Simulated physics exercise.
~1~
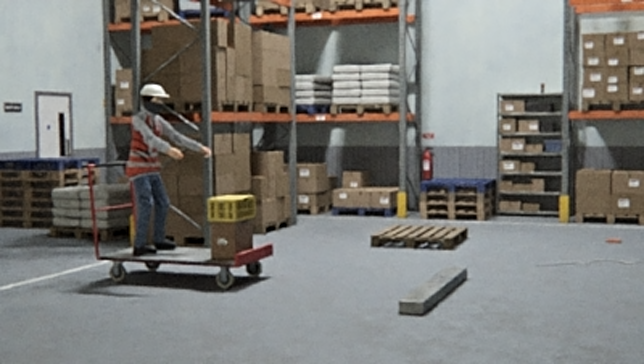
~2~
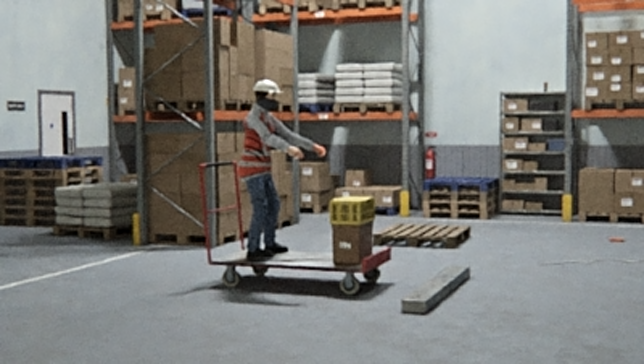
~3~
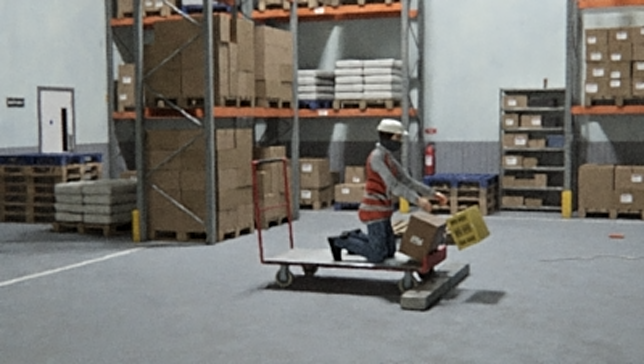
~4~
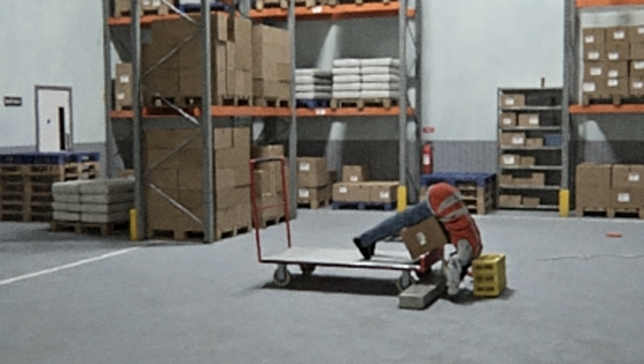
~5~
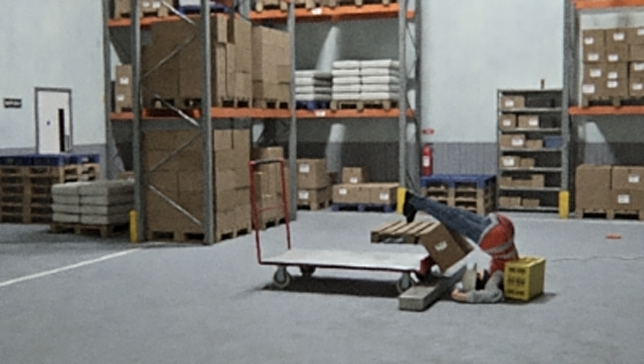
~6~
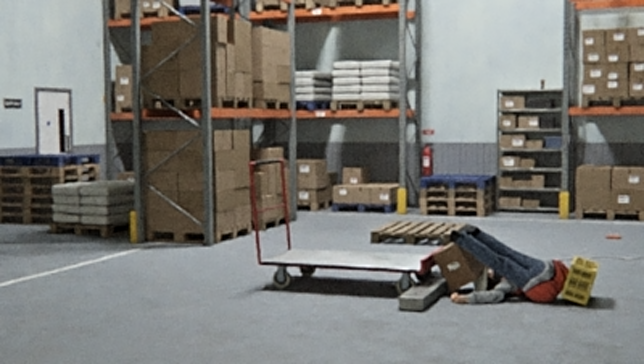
Flatbed trolley carrying a standing worker rolls right, stops at a floor beam, and pitches worker, yellow crate and box off the front.
